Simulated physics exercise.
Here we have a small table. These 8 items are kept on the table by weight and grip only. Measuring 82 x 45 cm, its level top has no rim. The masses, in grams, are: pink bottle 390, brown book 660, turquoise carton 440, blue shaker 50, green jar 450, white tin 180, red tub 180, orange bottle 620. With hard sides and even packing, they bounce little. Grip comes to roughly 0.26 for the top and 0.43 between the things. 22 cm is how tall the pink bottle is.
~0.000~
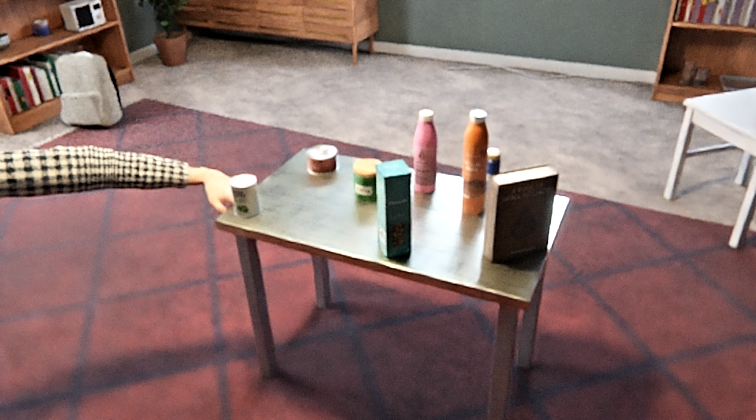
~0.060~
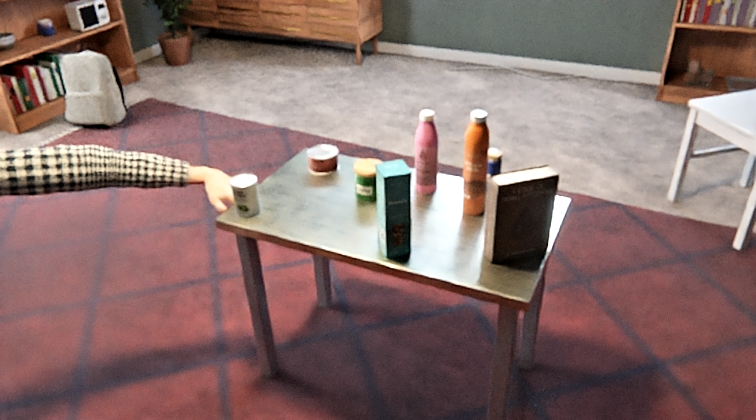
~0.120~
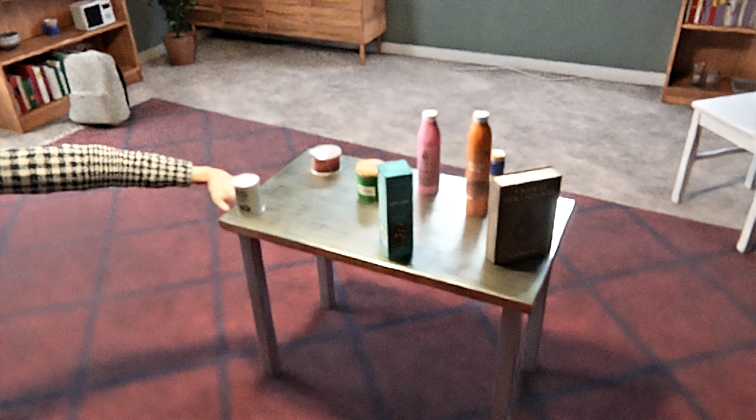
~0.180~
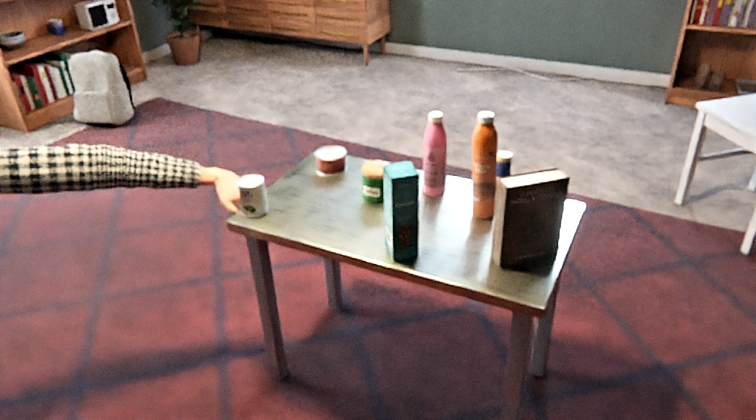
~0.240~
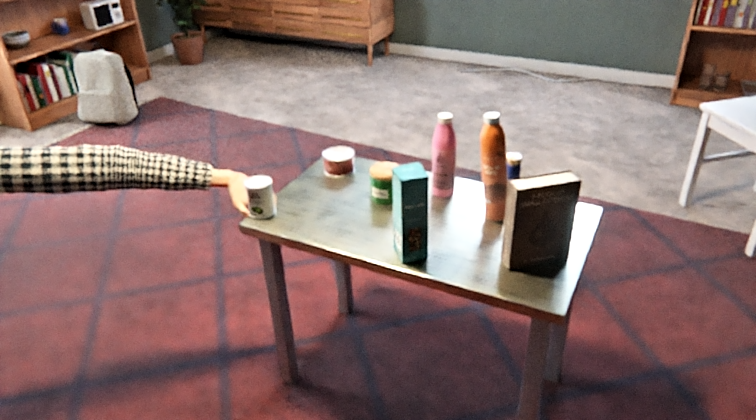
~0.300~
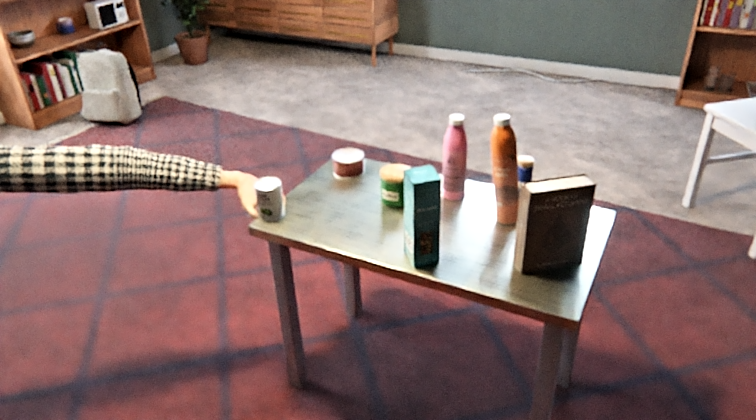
An arm in a checked sleeve reaches from the left to a white tin on a small table's corner, seen from slightly above in a room with a red rug. A red tub, green jar, turquoise carton, pink and orange bottles, a partly hidden blue shaker and a brown book stand across the top. The table shifts gradually rightward, carrying the items, while the orange bottle leans slightly and the carton slides a little.
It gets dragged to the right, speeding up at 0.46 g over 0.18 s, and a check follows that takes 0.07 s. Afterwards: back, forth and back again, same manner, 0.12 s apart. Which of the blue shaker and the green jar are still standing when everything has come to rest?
The blue shaker is, the green jar is.
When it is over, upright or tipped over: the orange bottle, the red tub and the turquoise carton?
Here's how it ends: The orange bottle comes down, the red tub never goes down, and the turquoise carton never goes down.
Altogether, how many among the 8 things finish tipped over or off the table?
I get 1.
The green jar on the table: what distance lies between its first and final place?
Displacement: Approx. 3 cm.
After 0.60 s, table 4 cm from its start; blue shaker slid 4 cm near (529, 179); green jar slid 4 cm near (399, 186); orange bottle leaning 60°.
After 1.10 s, table 10 cm from its start; orange bottle on its side.
At rest (2.1 s), tipped over on the table, orange bottle; the other 7 in place, give or take 5 cm. In the last view, blue shaker near (515, 177), green jar near (383, 183).
